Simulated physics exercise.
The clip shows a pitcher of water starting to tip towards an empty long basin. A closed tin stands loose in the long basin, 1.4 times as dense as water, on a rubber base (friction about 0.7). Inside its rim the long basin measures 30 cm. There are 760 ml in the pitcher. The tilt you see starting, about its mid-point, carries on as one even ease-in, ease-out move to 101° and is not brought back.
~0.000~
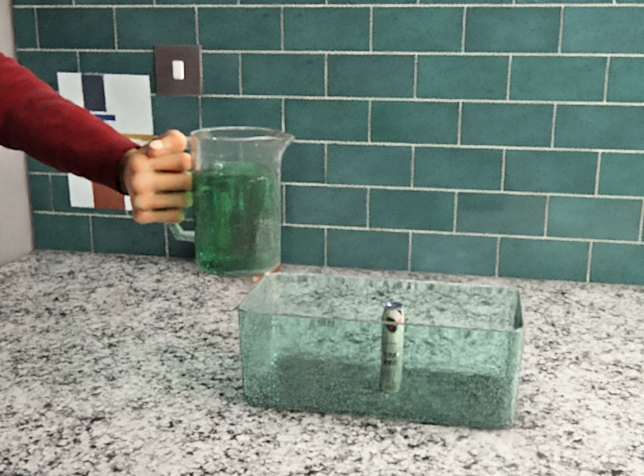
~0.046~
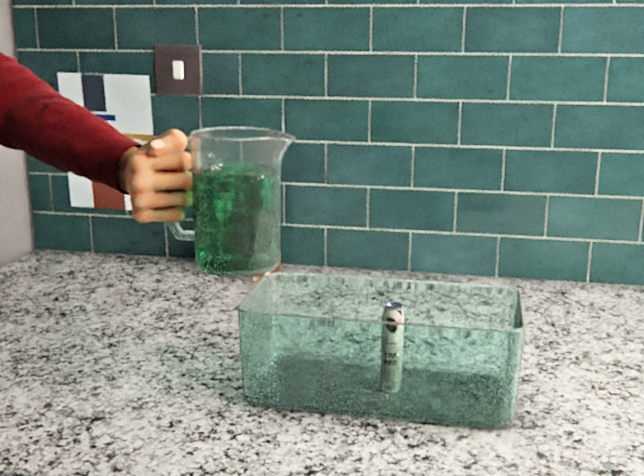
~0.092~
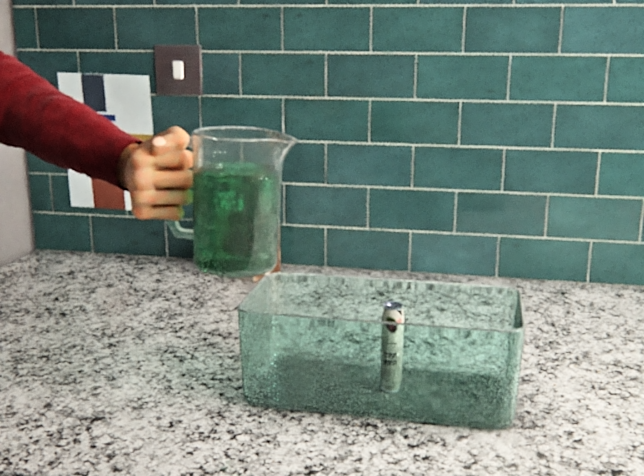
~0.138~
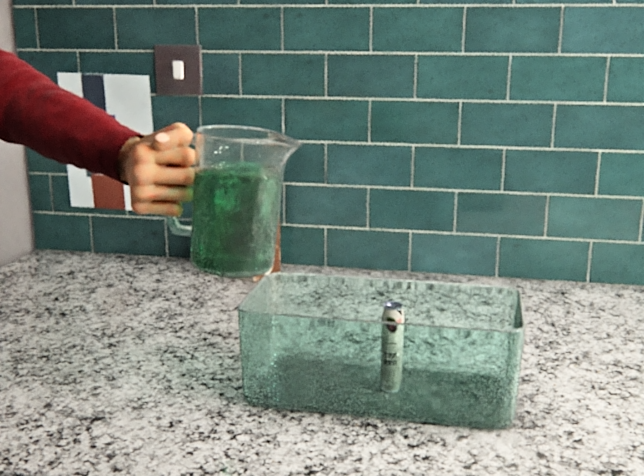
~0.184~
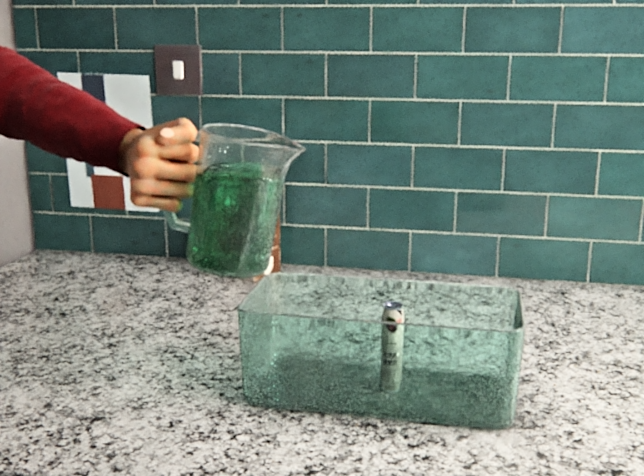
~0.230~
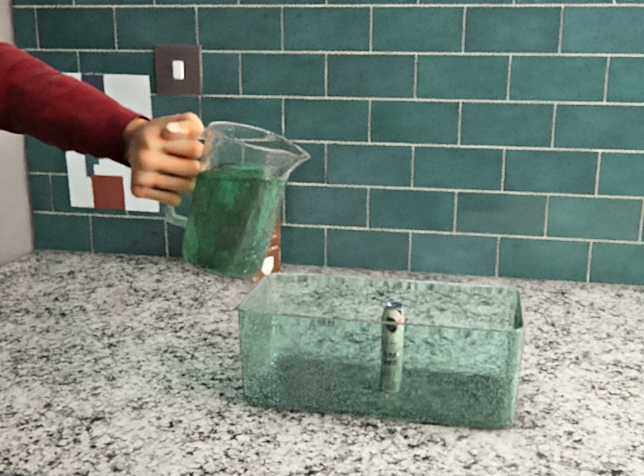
At first, a hand in a red sleeve holds a clear pitcher of green liquid upright, left of and above a long, see-through basin with a small tin standing inside. Then the hand gradually tilts the pitcher to the right, its spout lowering slightly, while the basin and tin stay still.
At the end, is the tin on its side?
The tin stays up.
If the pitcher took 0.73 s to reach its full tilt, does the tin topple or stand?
The tin goes over.
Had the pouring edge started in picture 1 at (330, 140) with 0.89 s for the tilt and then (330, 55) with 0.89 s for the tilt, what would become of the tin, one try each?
First it topples; then it stays up.
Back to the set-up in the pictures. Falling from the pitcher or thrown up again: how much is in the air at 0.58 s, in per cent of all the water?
Some 8 per cent.
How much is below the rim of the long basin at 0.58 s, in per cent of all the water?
Some 1 per cent.
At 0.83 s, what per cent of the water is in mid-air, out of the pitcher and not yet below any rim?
Near 14 in a hundred.
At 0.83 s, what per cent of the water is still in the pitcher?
About 46 per cent.
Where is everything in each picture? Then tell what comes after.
The first picture shows tilt 0°; pouring edge (294, 137); surface from (199, 167) to (277, 169); the long basin's rim runs from (253, 292) to (521, 310); the tin's top is at (393, 309).
The second picture shows tilt 1°; pouring edge (295, 138); surface from (199, 167) to (277, 170).
The third picture shows tilt 3°; pouring edge (297, 140); surface from (201, 166) to (279, 171).
The fourth picture shows tilt 6°; pouring edge (301, 144); surface from (202, 167) to (280, 171).
The fifth picture shows tilt 10°; pouring edge (305, 149); surface from (203, 167) to (283, 172).
The sixth picture shows tilt 16°; pouring edge (310, 156); surface from (203, 178) to (287, 172).
By 0.58 s the tilt is 73° and 91 per cent is still to pour; the tin stands where it began.
By 0.83 s the tilt is 100° and 46 per cent is still to pour; the tin stands where it began.
By 1.10 s the tilt is 101° and 11 per cent is still to pour; the tin stands 1 cm from where it began.
By 1.39 s the tilt is 101° and 1 per cent is still to pour; the tin stands 1 cm from where it began.
At rest the tin stands 1 cm from where it began.
